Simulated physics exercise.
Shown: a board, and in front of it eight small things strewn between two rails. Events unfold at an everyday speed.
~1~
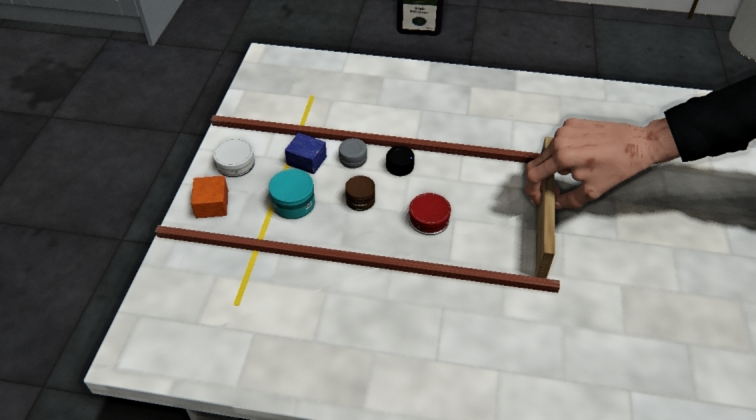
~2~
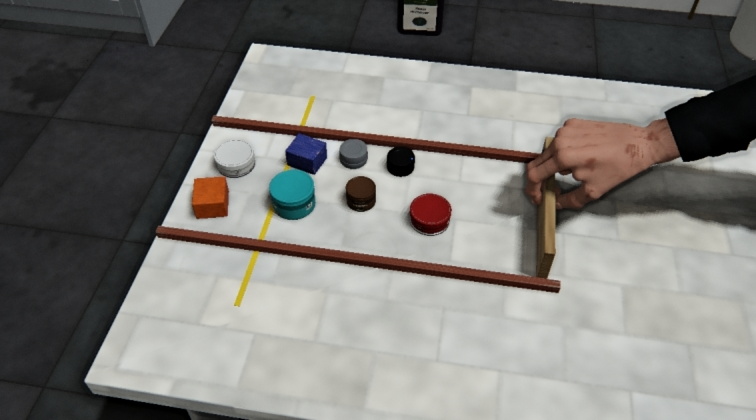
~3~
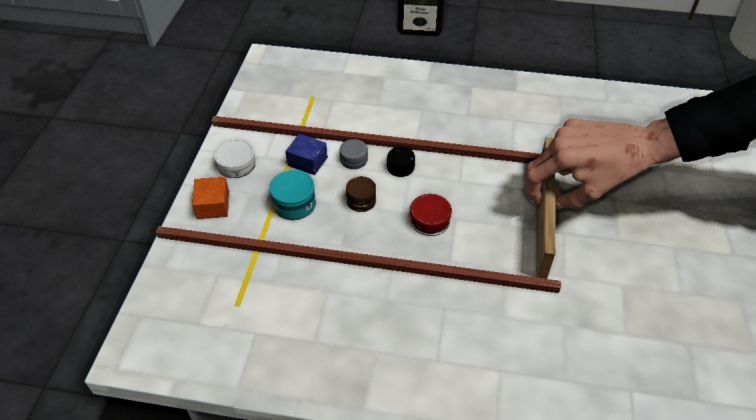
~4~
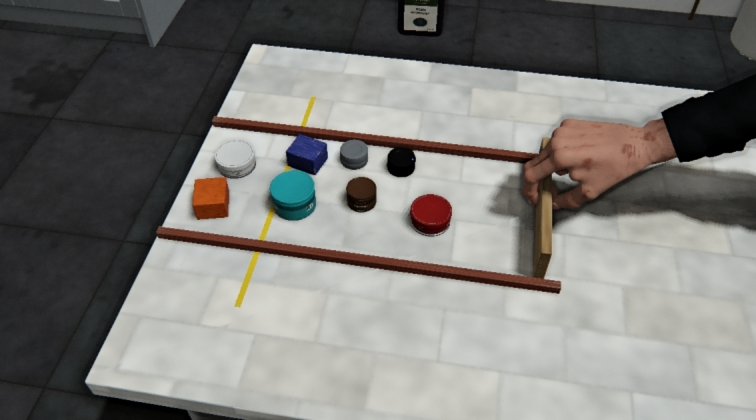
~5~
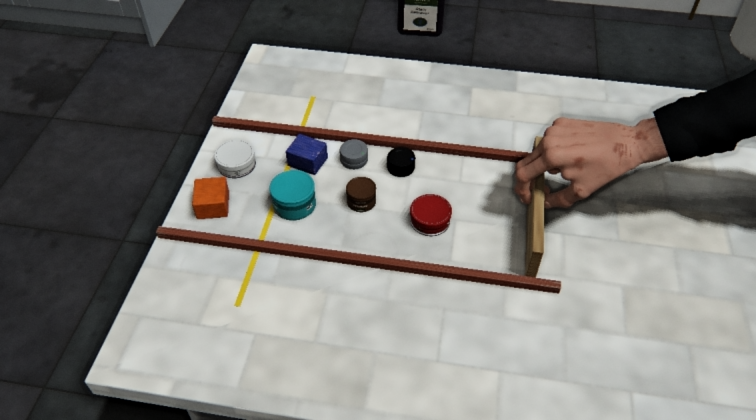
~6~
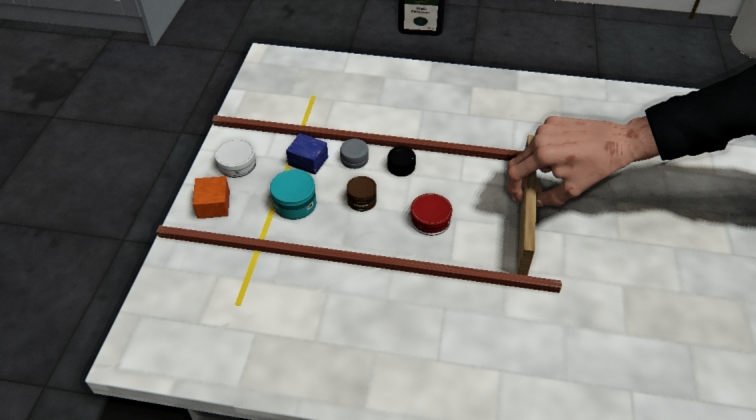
On a pale tiled tabletop, a hand held a wooden board upright at the right of eight small objects strewn between two rails, then slid it slightly left while the objects stayed put.
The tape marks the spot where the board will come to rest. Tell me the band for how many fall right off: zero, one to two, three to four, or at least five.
Drops: No drops.
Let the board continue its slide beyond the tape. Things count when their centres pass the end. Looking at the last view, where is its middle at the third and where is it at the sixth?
At (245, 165) for the third, at (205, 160) for the sixth.
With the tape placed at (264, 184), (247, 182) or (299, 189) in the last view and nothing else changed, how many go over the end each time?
Try by try, 1, 2 and 0.
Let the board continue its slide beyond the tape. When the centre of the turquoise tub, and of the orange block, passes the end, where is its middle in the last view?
The turquoise tub puts it at (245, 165), the orange block at (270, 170).
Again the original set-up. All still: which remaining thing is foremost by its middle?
Nearest at the end: The orange block.
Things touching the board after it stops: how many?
Number: 3.
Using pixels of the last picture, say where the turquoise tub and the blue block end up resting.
Near (215, 185) and (248, 157).
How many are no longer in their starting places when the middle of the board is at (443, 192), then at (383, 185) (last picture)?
That gives 1 for the first and 4 for the second.
Soon after, none off yet; orange block at rest near (212, 197); white pot at rest near (236, 158); blue block at rest near (307, 154).
After that, none off yet; orange block at rest near (210, 197); white pot moving near (229, 160); blue block displaced about its own width near (269, 155).
In the end, the number that fall off is zero.
